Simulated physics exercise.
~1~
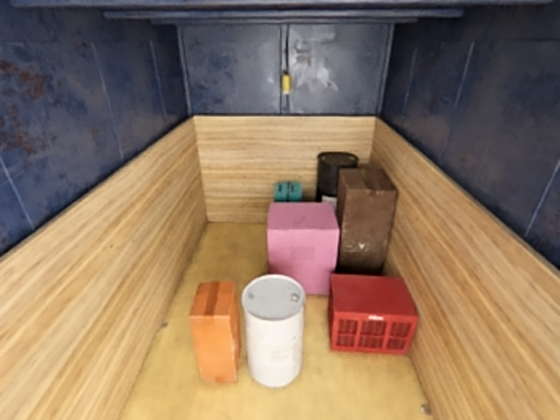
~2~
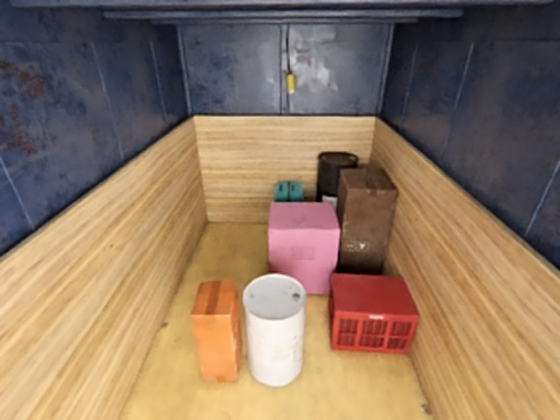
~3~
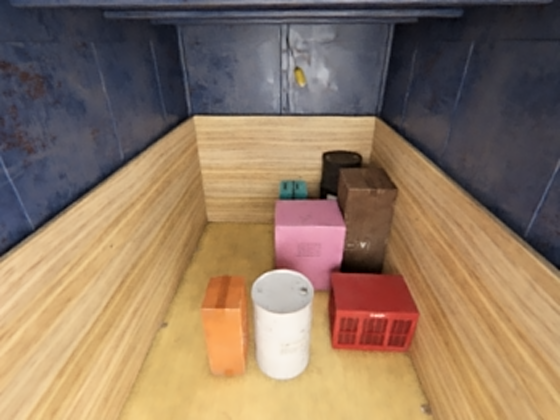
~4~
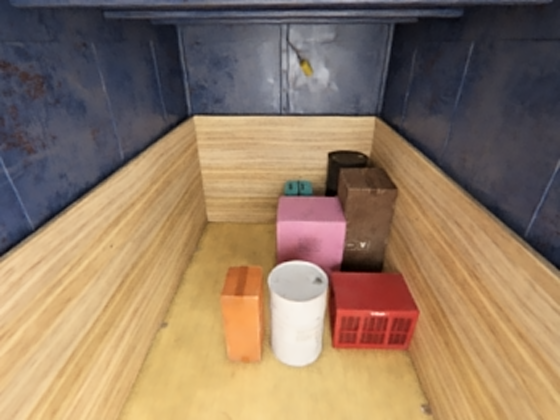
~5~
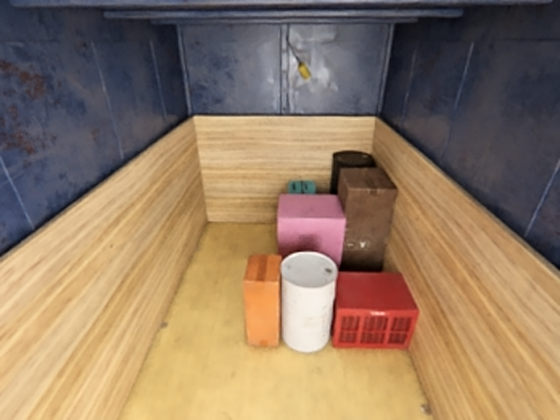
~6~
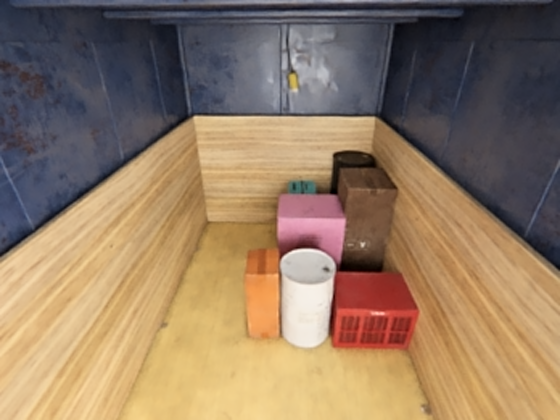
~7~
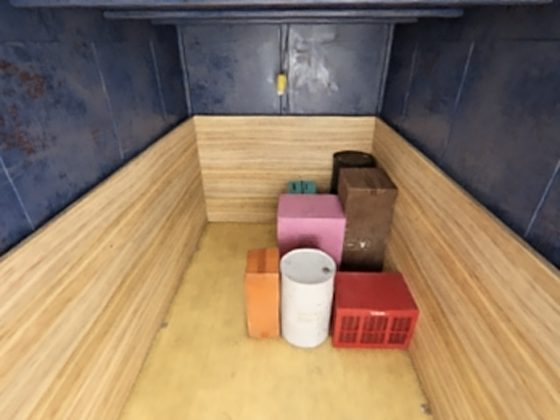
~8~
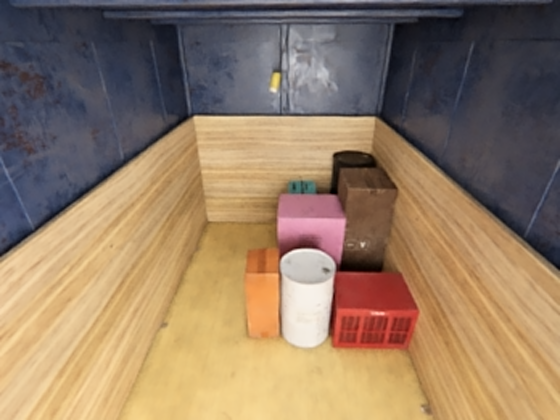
To begin with, an orange box, a white drum, a red chest, a pink box-shaped appliance, a tall brown box, a black drum and a small turquoise case stand in a van's load bay, with a yellow lamp hanging at the far end. The lamp then swings to the right, and the orange box and white drum slide right and away from the viewer. The pink appliance, turquoise case and black drum shift slightly too, while the brown box and red chest hold their places. The orange box and white drum slide farther, stopping close beside the red chest. Finally, the lamp swings back left while the load rests, everything still upright.
